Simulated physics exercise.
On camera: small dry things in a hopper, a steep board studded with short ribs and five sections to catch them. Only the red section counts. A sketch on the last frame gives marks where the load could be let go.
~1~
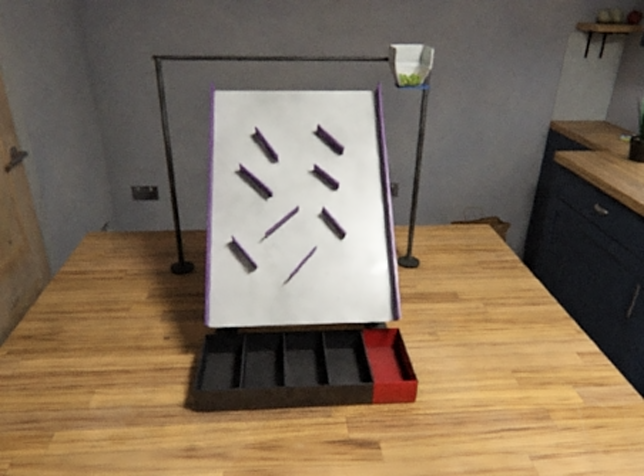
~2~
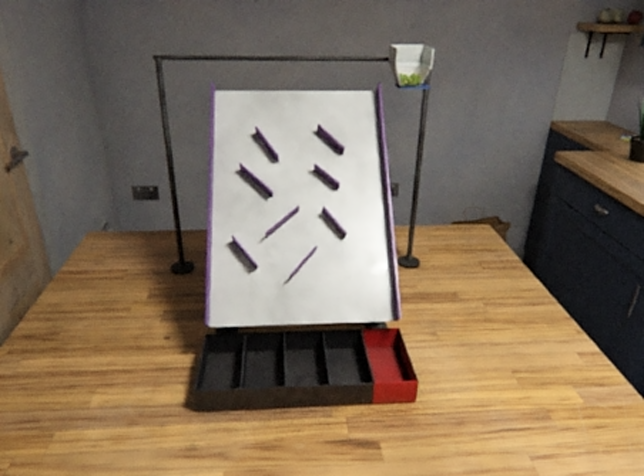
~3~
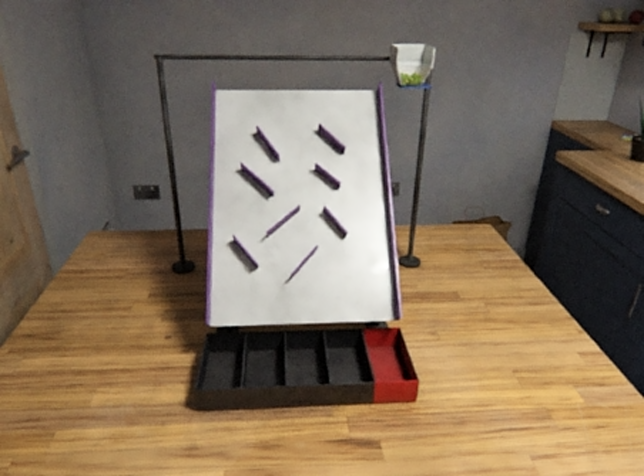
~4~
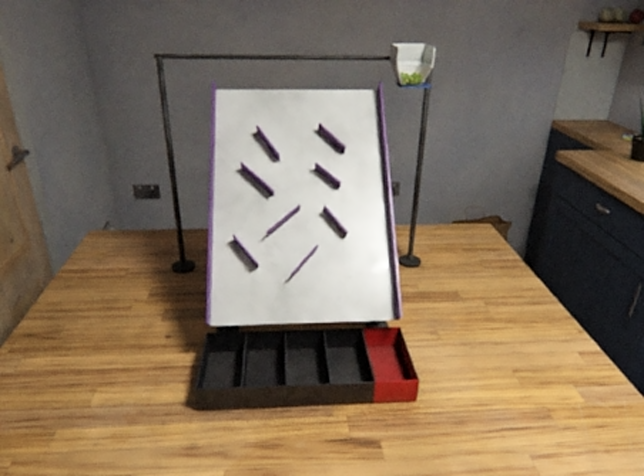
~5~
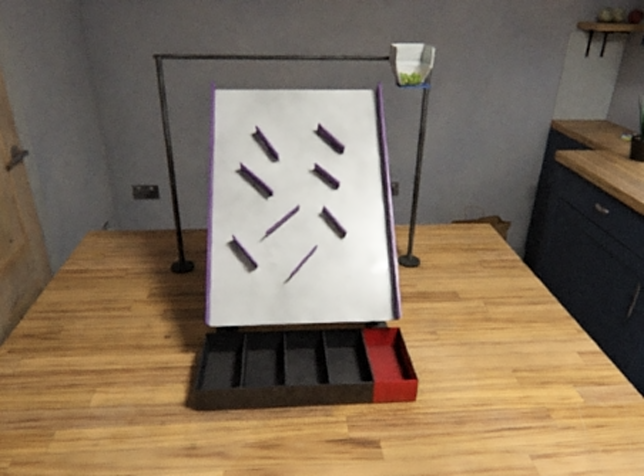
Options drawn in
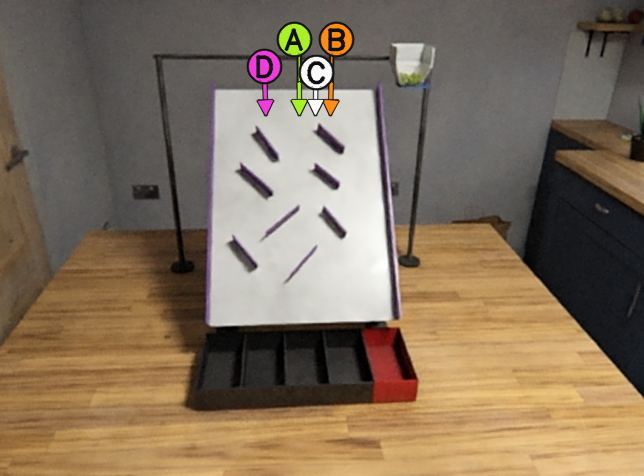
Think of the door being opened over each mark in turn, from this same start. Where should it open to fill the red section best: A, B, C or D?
Take B.
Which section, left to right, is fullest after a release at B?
It is the fifth one.
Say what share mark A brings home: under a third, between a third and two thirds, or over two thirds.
It is under a third.
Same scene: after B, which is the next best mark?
The answer is C.
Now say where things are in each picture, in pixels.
The first picture shows hopper at (408, 78), dried peas, door shut.
The second picture shows ribs (256, 126) to (278, 156), (318, 124) to (345, 148), (240, 163) to (272, 192).
The third picture shows ribs (316, 163) to (341, 183), (266, 233) to (300, 205), (324, 206) to (348, 233).
The fourth picture shows ribs (233, 235) to (258, 264), (291, 274) to (318, 245).
The fifth picture shows red section at (395, 390), number 5 of 5 from the left.
On the marked copy, mark A meets the board at (299, 109); mark B meets the board at (330, 109); mark C meets the board at (315, 109); mark D meets the board at (265, 109).
For mark A, a small part in the red section, most in other sections, a small part outside the box.
For mark B, about two thirds in the red section, a small part in other sections, about a quarter outside the box.
For mark C, about a third in the red section, about half in other sections, a small part outside the box.
For mark D, about a quarter in the red section, about two thirds in other sections, a small part outside the box.
